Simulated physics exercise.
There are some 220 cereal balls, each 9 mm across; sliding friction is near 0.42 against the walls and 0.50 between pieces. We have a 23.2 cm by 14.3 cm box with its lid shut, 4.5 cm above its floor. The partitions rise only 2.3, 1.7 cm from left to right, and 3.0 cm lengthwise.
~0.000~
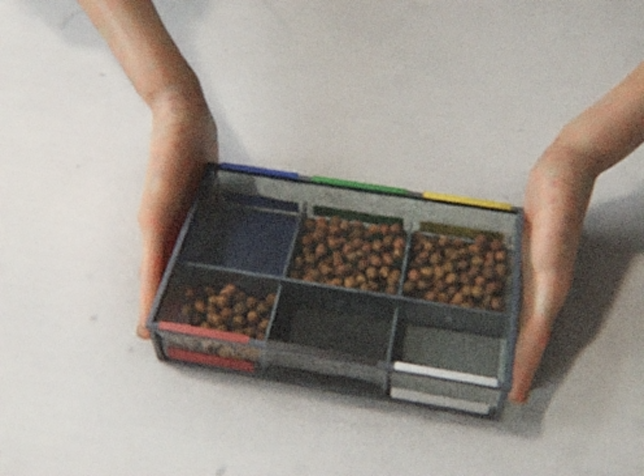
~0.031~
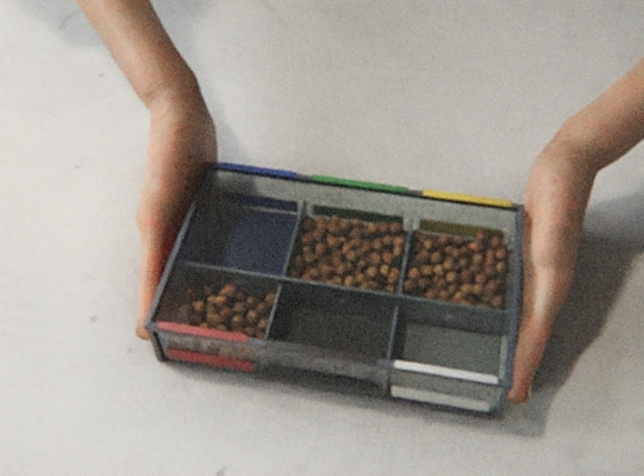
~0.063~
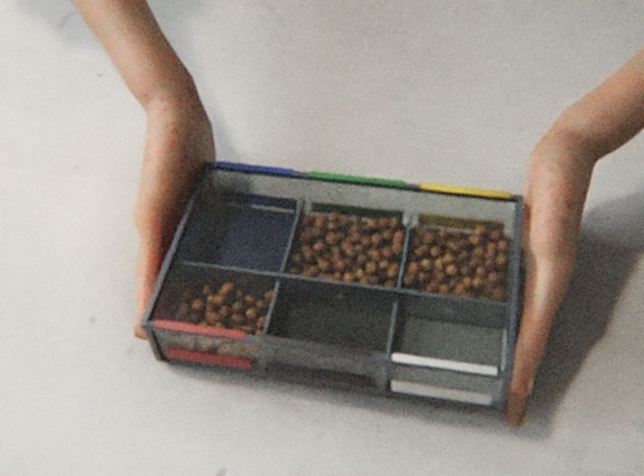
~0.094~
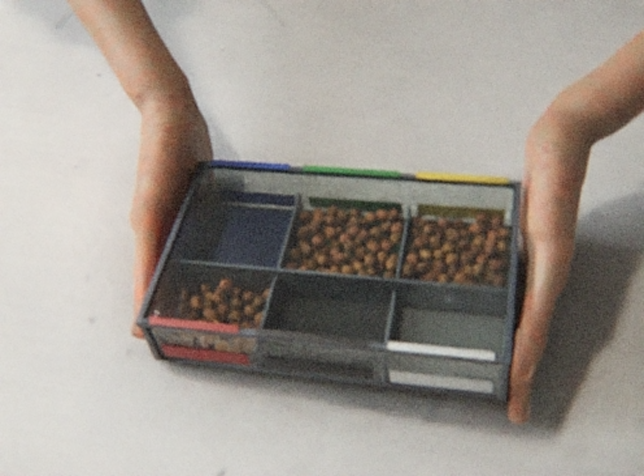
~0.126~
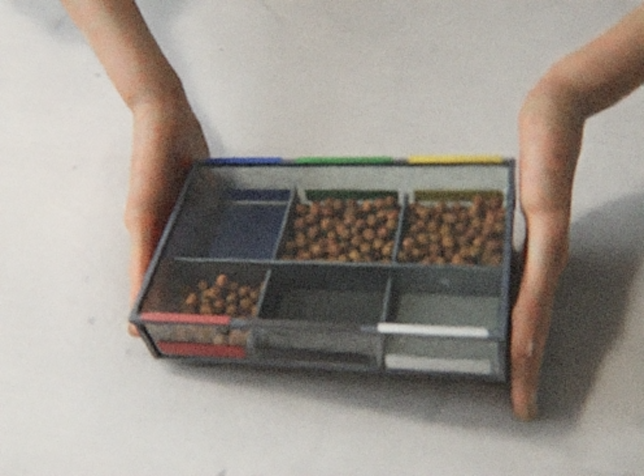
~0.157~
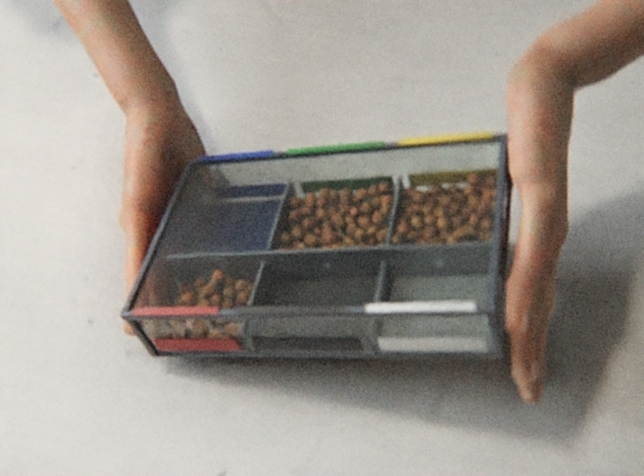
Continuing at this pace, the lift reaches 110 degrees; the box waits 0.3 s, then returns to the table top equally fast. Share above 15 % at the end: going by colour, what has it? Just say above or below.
Red: Holds a share past the limit; blue: Holds a share past the limit; green: Holds a share within the limit; yellow: Holds a share within the limit; white: Holds a share within the limit; black: Holds a share within the limit.
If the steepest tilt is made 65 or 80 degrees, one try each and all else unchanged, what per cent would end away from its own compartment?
Roughly 25 percent for the first try and 50 percent for the second.
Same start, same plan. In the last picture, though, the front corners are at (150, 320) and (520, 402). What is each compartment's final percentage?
Per cent at the finish: Red 10, blue 0, green 15, yellow 40, white 30, black 10.
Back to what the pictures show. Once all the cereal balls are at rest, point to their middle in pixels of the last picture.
Once everything settles, the centre is around (231, 245).
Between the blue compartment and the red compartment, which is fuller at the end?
The blue compartment ends up with more.
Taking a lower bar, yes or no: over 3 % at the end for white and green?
White: False, green: True.
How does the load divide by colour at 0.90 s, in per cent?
Red 20; blue 45; green 30; yellow 0; white 0; black 0.
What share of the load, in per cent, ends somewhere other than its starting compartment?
Roughly 75 in a hundred.
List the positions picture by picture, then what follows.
Box tilt 0 degrees, front corners at (153, 323) and (506, 384); red 20 %, green 40 %, yellow 40 %, in the first frame.
Box tilt 1 degrees, front corners at (152, 324) and (507, 382), in the second frame.
Box tilt 3 degrees, front corners at (149, 322) and (506, 373), in the third frame.
Box tilt 6 degrees, front corners at (144, 320) and (505, 358), lowest corner left back, in the fourth frame.
Box tilt 11 degrees, front corners at (136, 316) and (499, 334), lowest corner left back, in the fifth frame.
Box tilt 17 degrees, front corners at (129, 313) and (488, 307), lowest corner left back; red 20 %, green 40 %, yellow 40 %. The box's pace is about 170 degrees a second, in the sixth frame.
Then, at 0.90 s, tilt 110 degrees; red 20 %, blue 45 %, green 30 %.
After 1.40 s, tilt 61 degrees; red 25 %, blue 65 %, green 10 %.
After 1.97 s, tilt 0 degrees; red 25 %, blue 65 %, green 10 %.
In the end, at 2.4 s, red 25 %, blue 65 %, green 10 %, yellow 0 %, white 0 %, black 0 %.
